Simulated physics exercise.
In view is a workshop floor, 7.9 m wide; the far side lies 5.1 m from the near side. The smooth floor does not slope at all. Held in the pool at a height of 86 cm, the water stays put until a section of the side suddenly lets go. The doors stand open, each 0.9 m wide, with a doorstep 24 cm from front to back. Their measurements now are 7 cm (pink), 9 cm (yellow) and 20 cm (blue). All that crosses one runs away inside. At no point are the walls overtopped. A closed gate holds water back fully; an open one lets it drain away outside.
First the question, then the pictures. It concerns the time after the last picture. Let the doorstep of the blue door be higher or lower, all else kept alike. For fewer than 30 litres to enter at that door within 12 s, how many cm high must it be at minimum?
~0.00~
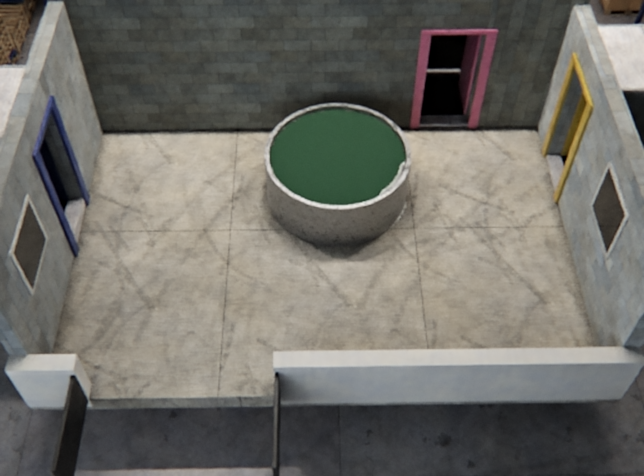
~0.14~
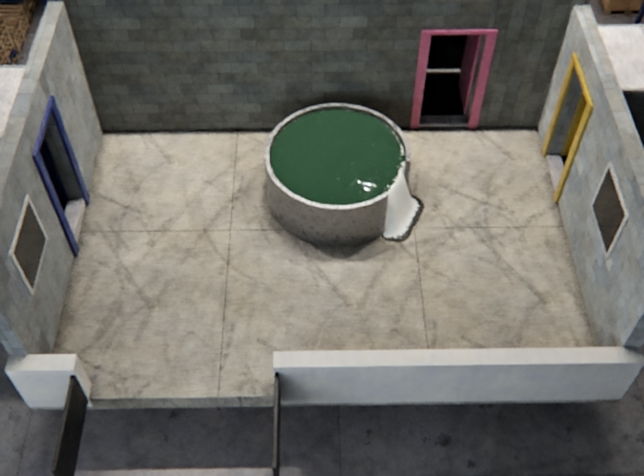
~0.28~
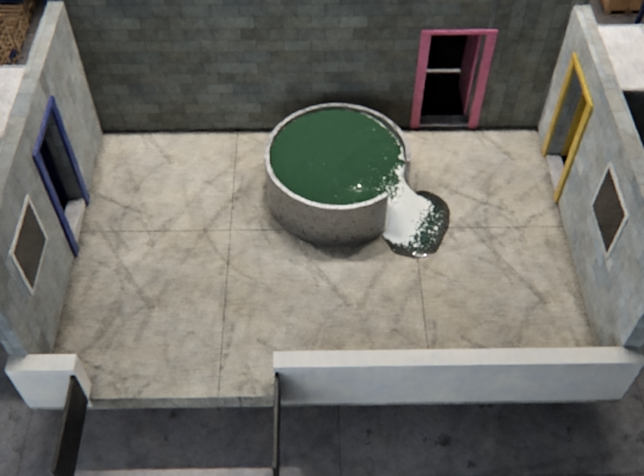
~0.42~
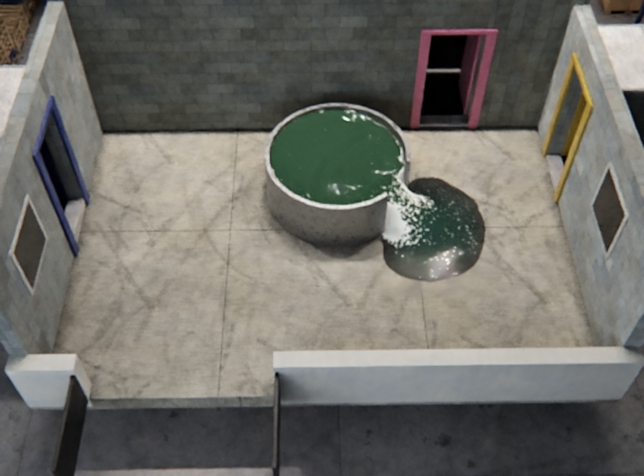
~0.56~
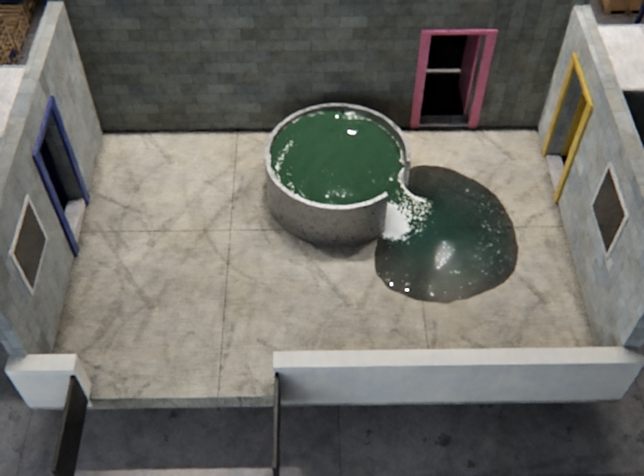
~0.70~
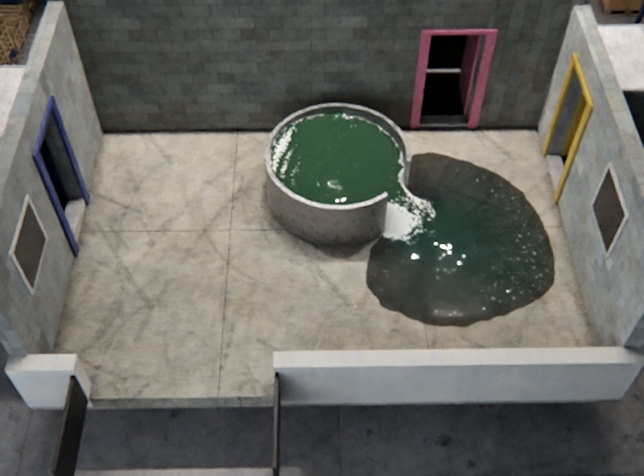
It must be roughly 5.5 cm high.
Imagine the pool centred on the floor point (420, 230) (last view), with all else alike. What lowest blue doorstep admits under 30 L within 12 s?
A height near 8.5 cm.
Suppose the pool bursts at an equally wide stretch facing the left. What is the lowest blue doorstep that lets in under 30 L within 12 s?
Some 24 cm.
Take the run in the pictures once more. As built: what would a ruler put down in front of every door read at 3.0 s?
In cm - pink: 4, yellow: 14, blue: 0.
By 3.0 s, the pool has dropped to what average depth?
Around 43 cm on average.
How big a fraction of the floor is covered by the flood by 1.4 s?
I'd say near 30 percent.
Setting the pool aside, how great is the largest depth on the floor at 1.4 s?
Roughly 44 cm.
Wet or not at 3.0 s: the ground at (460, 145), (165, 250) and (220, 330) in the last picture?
Spot one awash, spot two bone dry, spot three bone dry.
After 1.4 s water covers 30 % of the floor, deepest (44 cm) near (401, 221); it has not reached the blue door.
After 3.0 s water covers 35 % of the floor, deepest (34 cm) near (570, 282); it has not reached the blue door.
After 12.0 s water covers 100 % of the floor, deepest (12 cm) near (551, 354); 9 cm at the blue door, 0 litres in over its 20 cm doorstep.
At the blue door as built, the water arrived by 6.2 s and peaked near 10 cm at 11.0 s.
With a doorstep of 4.5 cm, 44 litres would have come in within the 12 s; with 6 cm, 21 litres. So under 30 litres takes about 5.5 cm.
